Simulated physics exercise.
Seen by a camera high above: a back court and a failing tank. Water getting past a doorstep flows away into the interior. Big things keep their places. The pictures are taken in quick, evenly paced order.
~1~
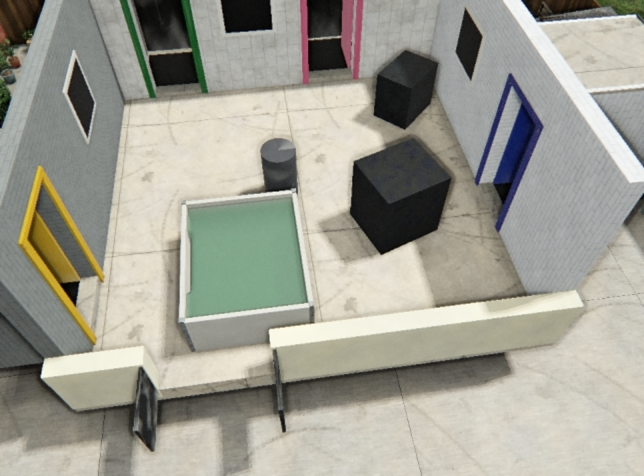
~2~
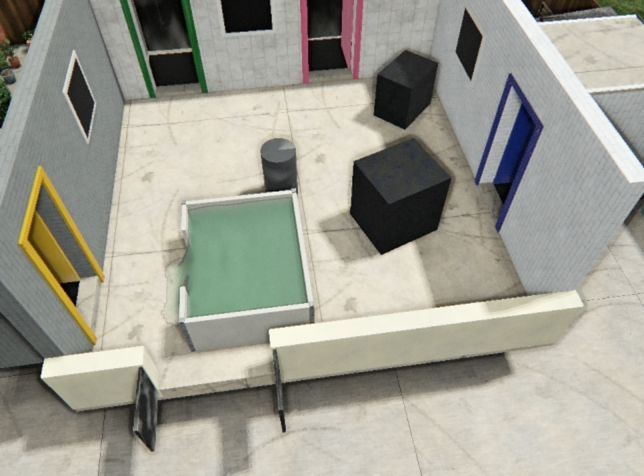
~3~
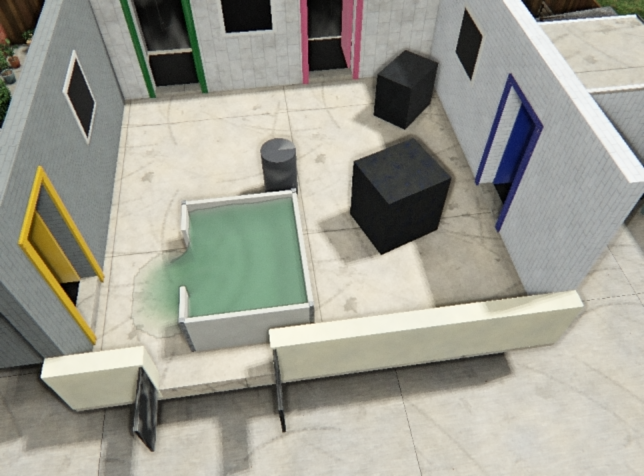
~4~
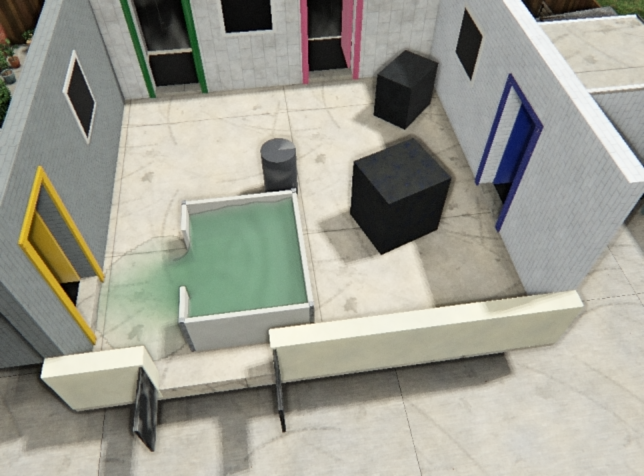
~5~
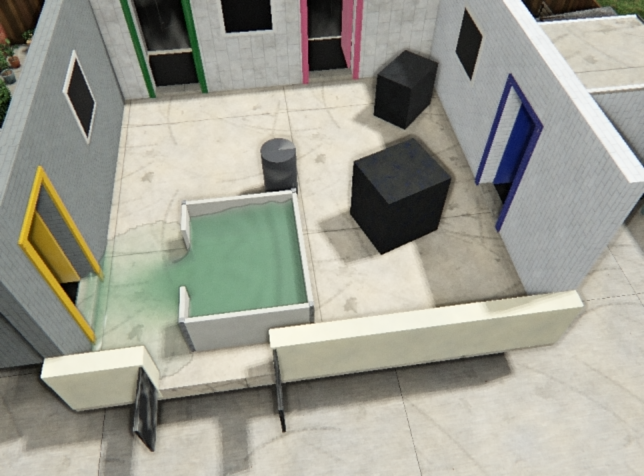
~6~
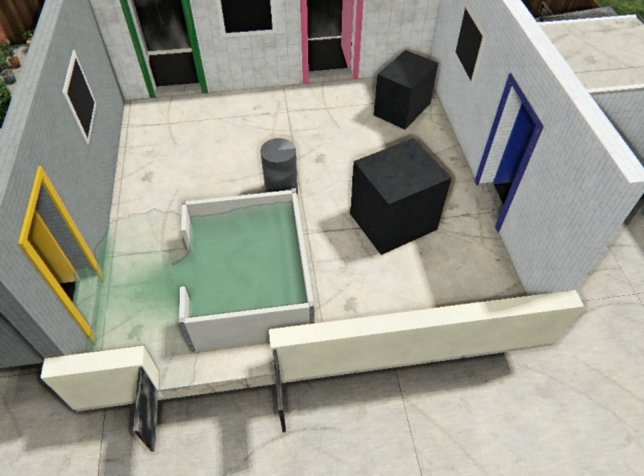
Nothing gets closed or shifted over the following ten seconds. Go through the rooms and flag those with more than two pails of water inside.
Blue door - not flagged, yellow door - flagged, pink door - not flagged, green door - flagged.
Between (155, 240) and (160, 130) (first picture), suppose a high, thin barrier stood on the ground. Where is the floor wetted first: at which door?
I say the yellow-painted one.
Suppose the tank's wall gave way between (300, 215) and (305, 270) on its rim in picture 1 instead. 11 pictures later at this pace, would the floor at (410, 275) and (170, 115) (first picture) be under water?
In the order asked, I get drenched for the first and still bare for the second.
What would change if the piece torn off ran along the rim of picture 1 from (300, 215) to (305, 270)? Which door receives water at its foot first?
First: The blue door.
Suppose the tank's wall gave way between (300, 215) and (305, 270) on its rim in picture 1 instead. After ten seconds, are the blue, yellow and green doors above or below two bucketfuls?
I reckon the blue door gets too much, the yellow door keeps within bounds too, and the green door keeps within bounds.
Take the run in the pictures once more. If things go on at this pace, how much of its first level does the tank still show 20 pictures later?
It works out to roughly 34 percent.
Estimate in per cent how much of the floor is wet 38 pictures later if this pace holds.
I'd say close to 60 per cent.
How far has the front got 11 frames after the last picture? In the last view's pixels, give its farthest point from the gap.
The front tops out at about (126, 102).
A moment on, water covers 15 % of the floor; the blue door not reached, the yellow door far over two buckets in, the pink door not reached, the green door not reached.
Next, water covers 30 % of the floor; the blue door not reached, the yellow door far over two buckets in, the pink door not reached, the green door not reached.
Then, water covers 45 % of the floor; the blue door not reached, the yellow door far over two buckets in, the pink door not reached, the green door over two buckets in.
Later, water covers 60 % of the floor; the blue door not reached, the yellow door far over two buckets in, the pink door wet at the sill, nothing in, the green door over two buckets in.
In the end, water covers 85 % of the floor; the blue door wet at the sill, nothing in, the yellow door far over two buckets in, the pink door wet at the sill, nothing in, the green door over two buckets in.
